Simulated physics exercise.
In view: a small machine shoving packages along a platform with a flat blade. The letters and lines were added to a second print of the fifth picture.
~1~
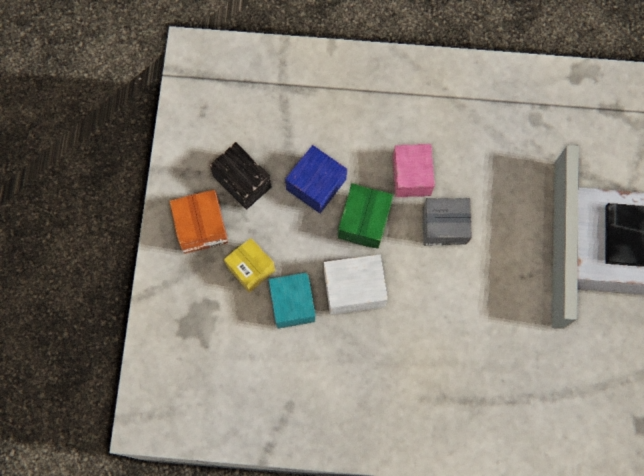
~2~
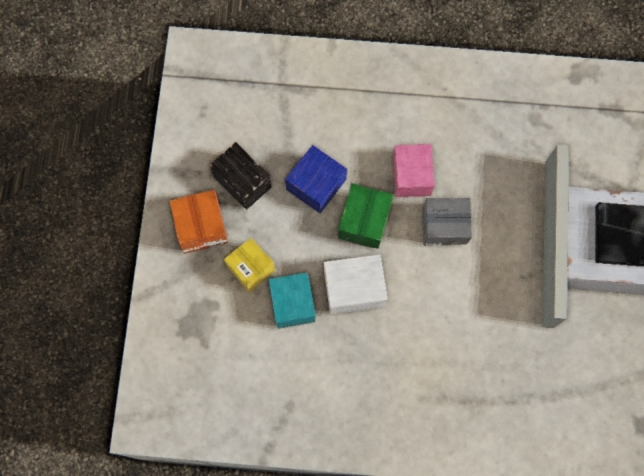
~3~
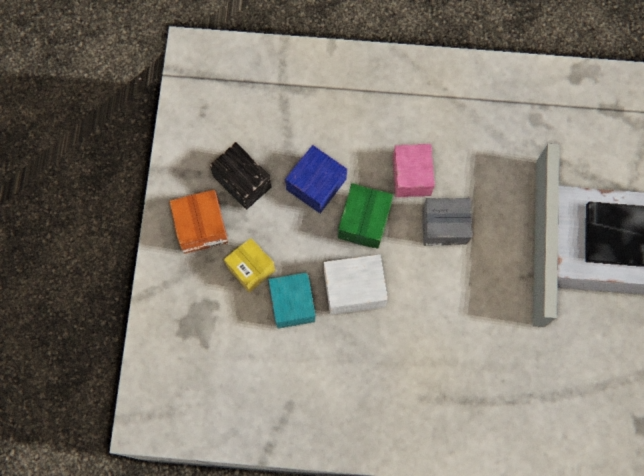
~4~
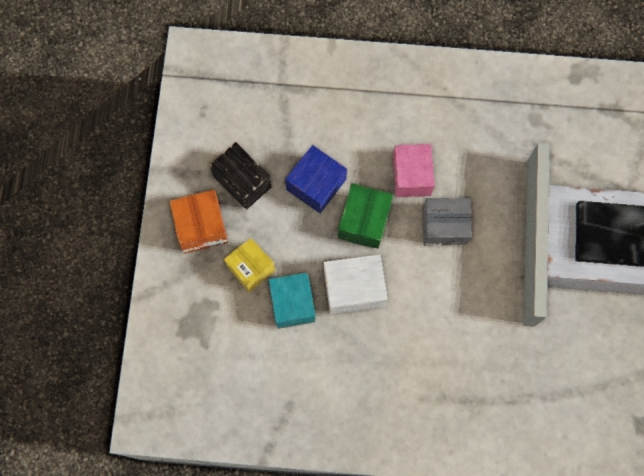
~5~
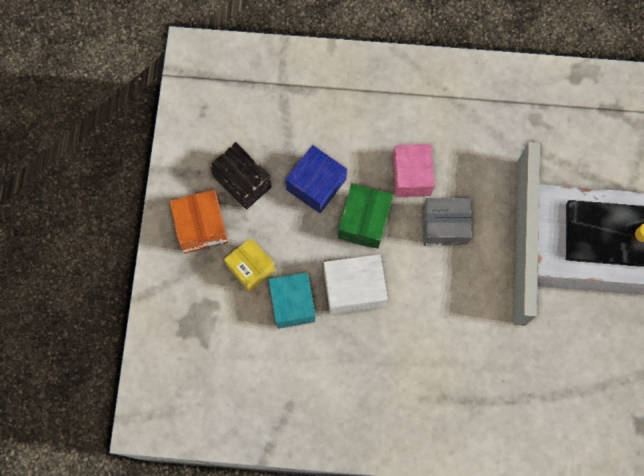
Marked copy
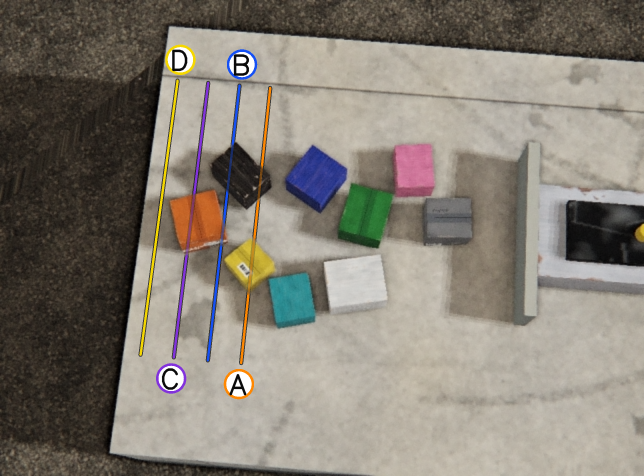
A small machine with a flat upright blade crept slowly left across the pale platform toward a loose group of nine colourful blocks, which all stayed still and untouched while the gap narrowed.
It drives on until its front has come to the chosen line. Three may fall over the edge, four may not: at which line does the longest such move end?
B.
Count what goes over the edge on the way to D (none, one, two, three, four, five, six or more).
By then, six or more.
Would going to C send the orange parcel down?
Yes.
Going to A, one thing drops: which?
It is the orange parcel.
On the marked copy, A at (256, 220); B at (224, 217); C at (192, 215); D at (160, 212).
With B. Early on, robot (493, 224); pink crate (397, 169); blue crate (312, 178).
Further on, robot (381, 215); orange parcel (183, 227); black crate (206, 178).
At the end, robot (296, 208); black crate over the edge; orange parcel over the edge; two fallen.
As for the rest, A is within the limit but short; C drops five; D drops eight.
